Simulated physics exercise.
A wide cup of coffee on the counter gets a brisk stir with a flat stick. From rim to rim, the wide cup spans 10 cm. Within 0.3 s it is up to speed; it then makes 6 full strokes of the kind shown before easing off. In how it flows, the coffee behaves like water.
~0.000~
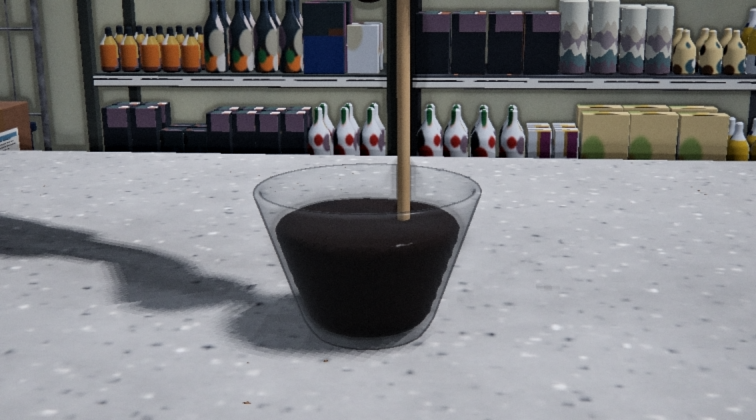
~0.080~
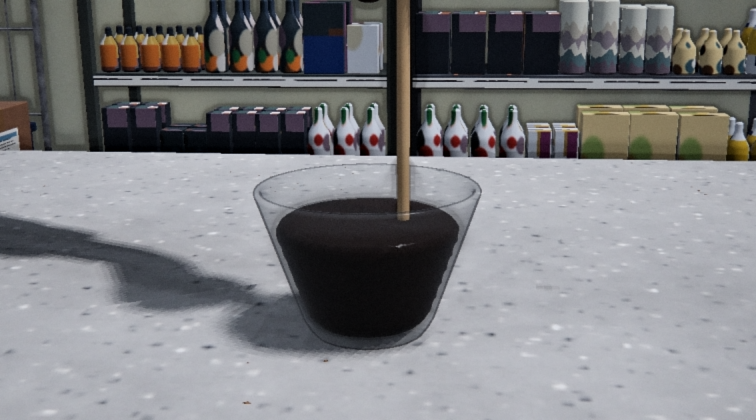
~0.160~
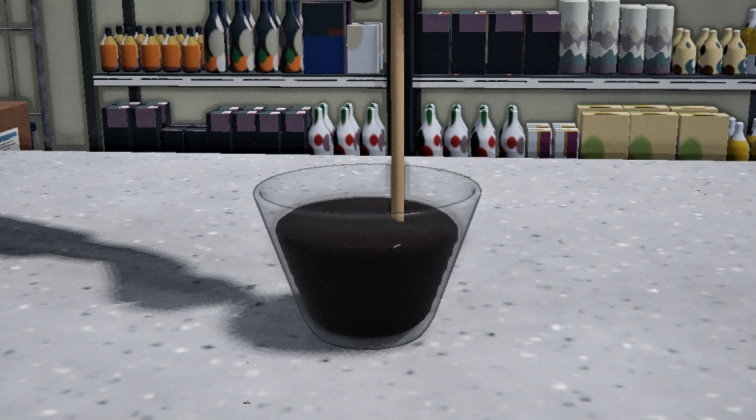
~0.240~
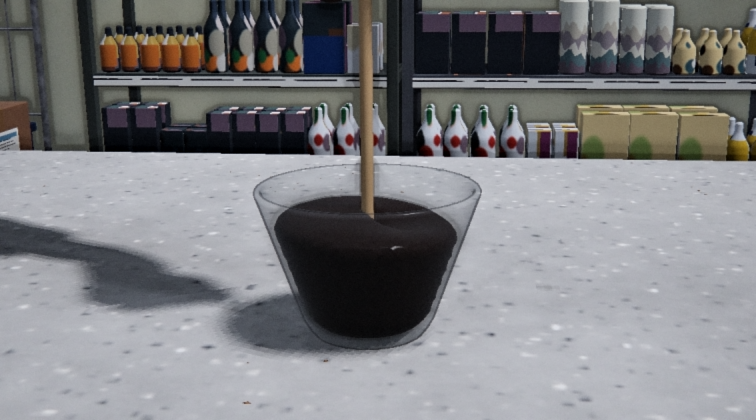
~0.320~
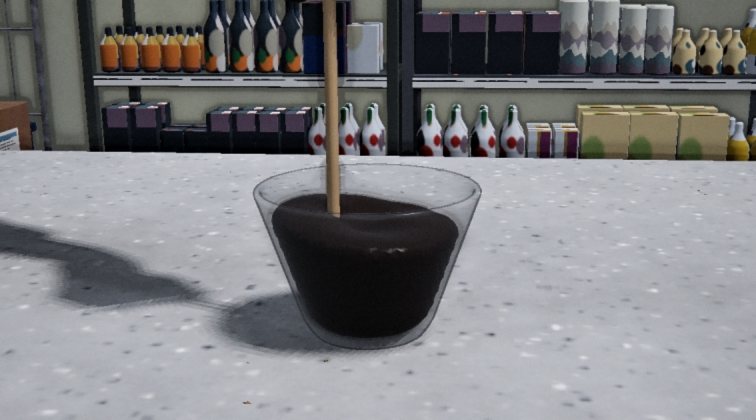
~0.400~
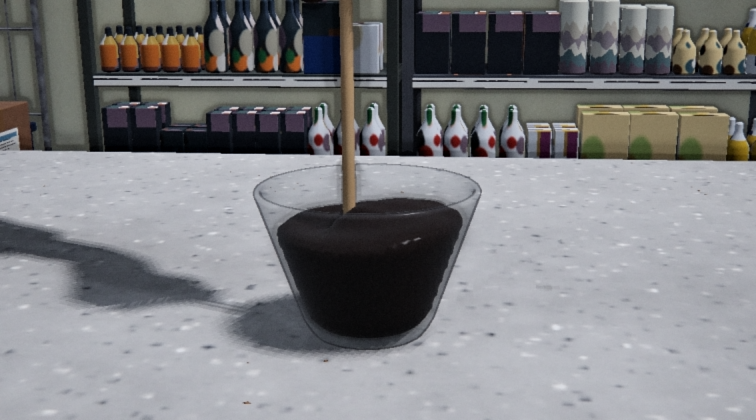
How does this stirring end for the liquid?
I expect it will brim over.
By 0.95 s 0 ml is over the rim.
By 1.50 s 8 ml is over the rim.
By 2.06 s 17 ml is over the rim.
By 2.61 s 23 ml is over the rim.
At rest 24 ml is over the rim.
